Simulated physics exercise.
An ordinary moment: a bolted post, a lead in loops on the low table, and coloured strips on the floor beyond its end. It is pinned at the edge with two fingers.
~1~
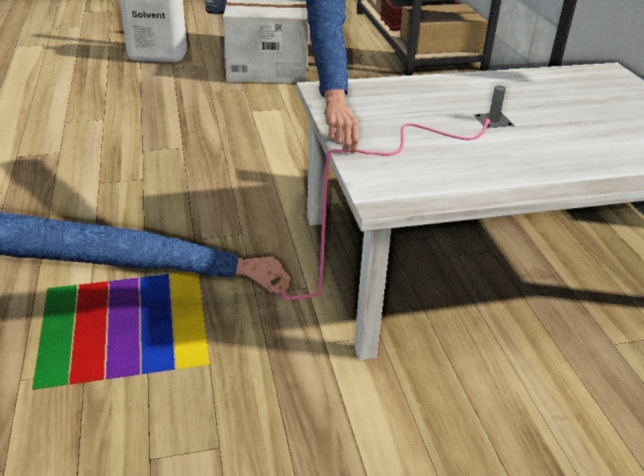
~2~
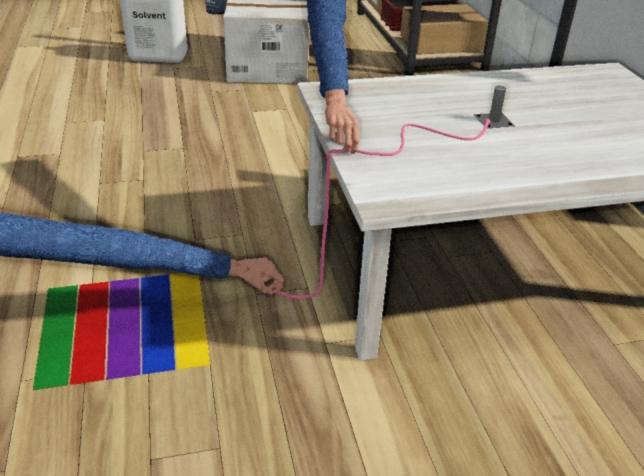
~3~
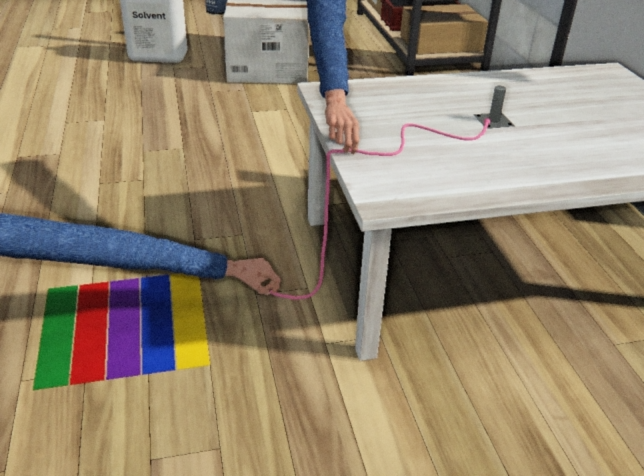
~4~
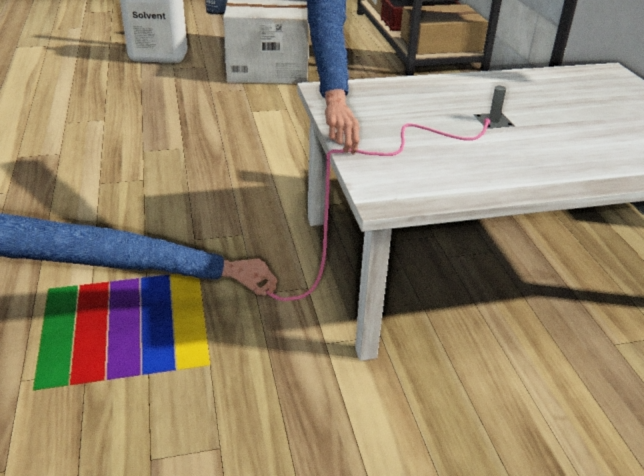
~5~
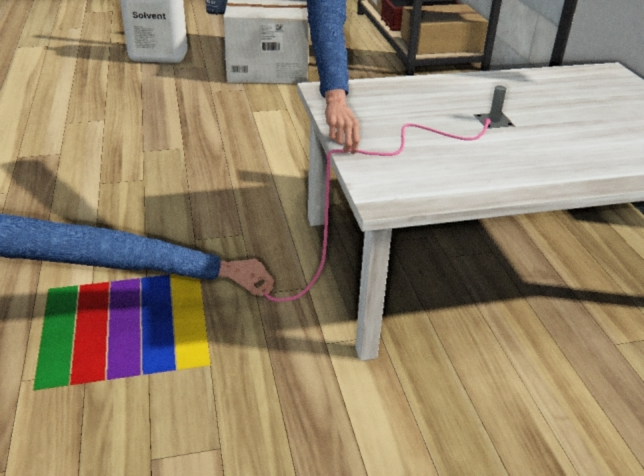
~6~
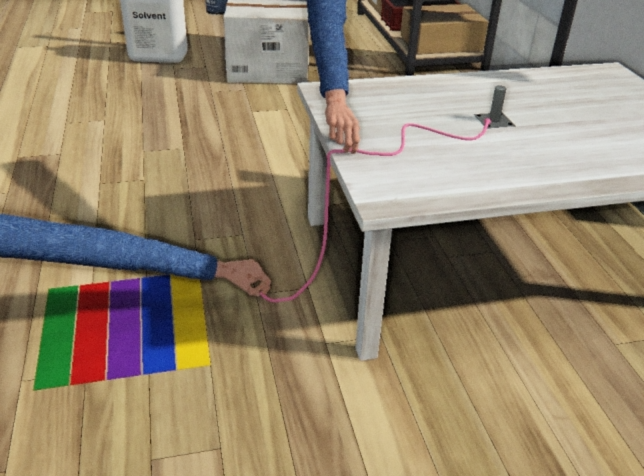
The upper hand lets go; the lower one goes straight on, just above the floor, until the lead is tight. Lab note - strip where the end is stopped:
Red strip.
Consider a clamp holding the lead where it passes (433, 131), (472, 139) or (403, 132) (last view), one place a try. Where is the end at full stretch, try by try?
First (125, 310), next (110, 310), last (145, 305).
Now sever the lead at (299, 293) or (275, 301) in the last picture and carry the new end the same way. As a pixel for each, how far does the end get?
In order, roughly (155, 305) and (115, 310).
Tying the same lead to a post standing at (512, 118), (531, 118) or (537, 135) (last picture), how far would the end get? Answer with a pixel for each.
First (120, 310), then (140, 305), and last (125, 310).
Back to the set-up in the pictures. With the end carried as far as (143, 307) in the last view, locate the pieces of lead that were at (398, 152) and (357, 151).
At (331, 149), then (314, 185).
Early on, end near (144, 307); over blue.
Midway, end near (111, 311); over purple.
At the end of the slack, end near (92, 314); over red. It gets as far as the red strip.
